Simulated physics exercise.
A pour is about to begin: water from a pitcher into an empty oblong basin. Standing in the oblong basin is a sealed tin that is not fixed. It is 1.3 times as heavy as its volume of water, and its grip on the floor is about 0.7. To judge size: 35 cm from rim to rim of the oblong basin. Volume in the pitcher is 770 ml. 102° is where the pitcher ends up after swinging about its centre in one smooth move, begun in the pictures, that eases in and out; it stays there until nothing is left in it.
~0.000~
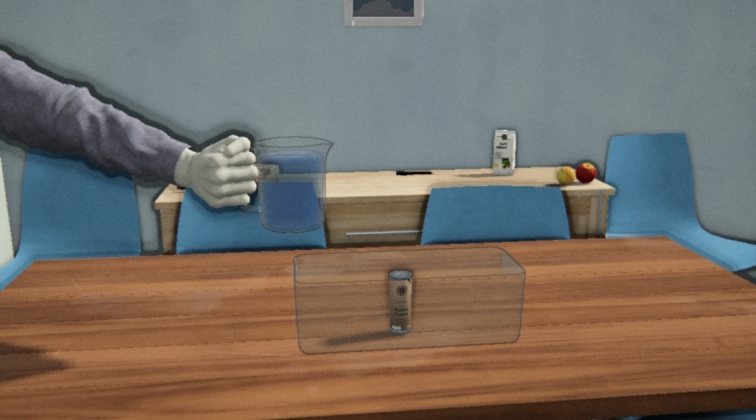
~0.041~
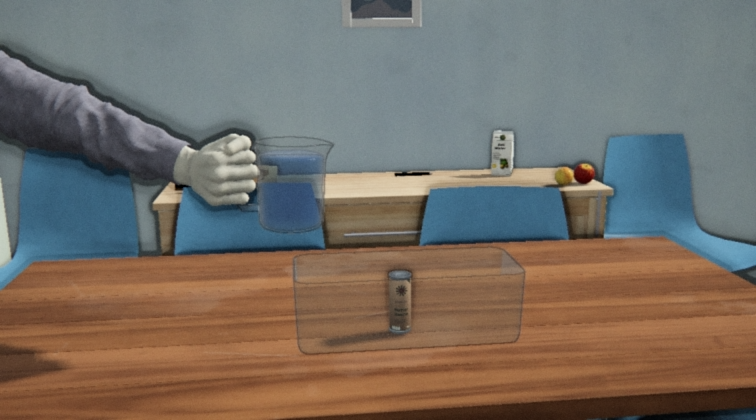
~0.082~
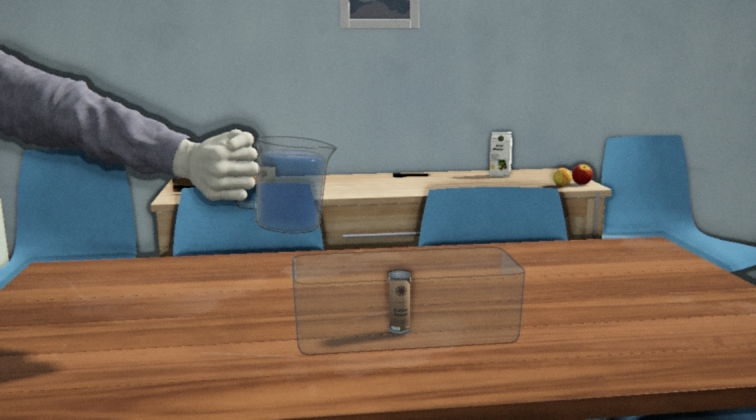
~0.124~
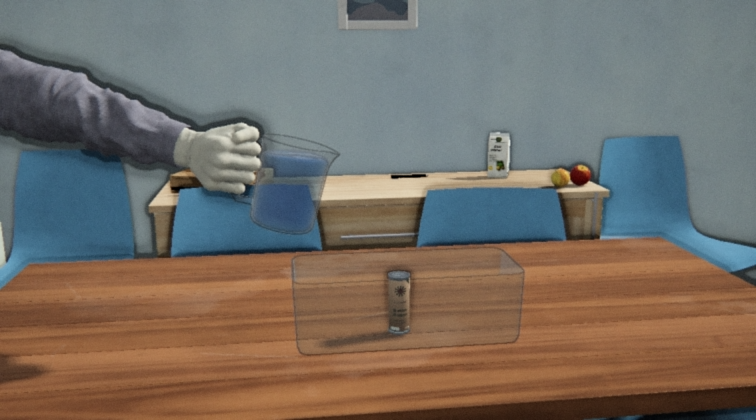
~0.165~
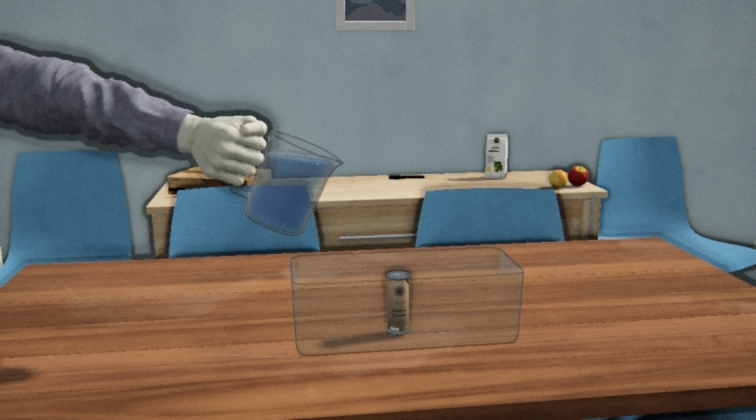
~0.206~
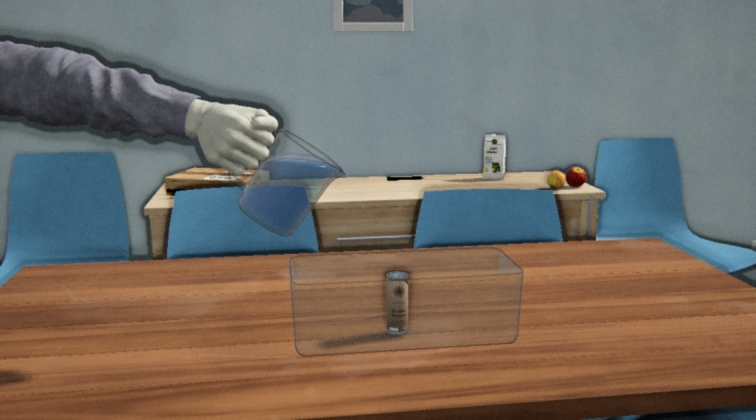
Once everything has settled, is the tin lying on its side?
Yes.
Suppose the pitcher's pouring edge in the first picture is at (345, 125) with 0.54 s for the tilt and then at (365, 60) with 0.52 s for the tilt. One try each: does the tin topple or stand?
The tin overturns the first time and stays vertical the second time.
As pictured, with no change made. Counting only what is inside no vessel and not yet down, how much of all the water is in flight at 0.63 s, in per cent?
18 in a hundred, give or take.
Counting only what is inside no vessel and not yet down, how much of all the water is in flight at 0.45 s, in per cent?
I'd put it at about 26 percent.
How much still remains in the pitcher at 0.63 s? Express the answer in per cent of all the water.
Around 20 percent of it.
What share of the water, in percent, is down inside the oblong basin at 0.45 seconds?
About 16 per cent.
After 0.45 s the tilt is 98° and 59 per cent is still to pour; the tin stands where it began.
After 0.63 s the tilt is 102° and 20 per cent is still to pour; the tin stands 2 cm from where it began.
After 0.82 s the tilt is 102° and 6 per cent is still to pour; the tin leans 33°.
After 1.02 s the tilt is 102° and 1 per cent is still to pour; the tin lies on its side.
In the end the tin lies on its side.
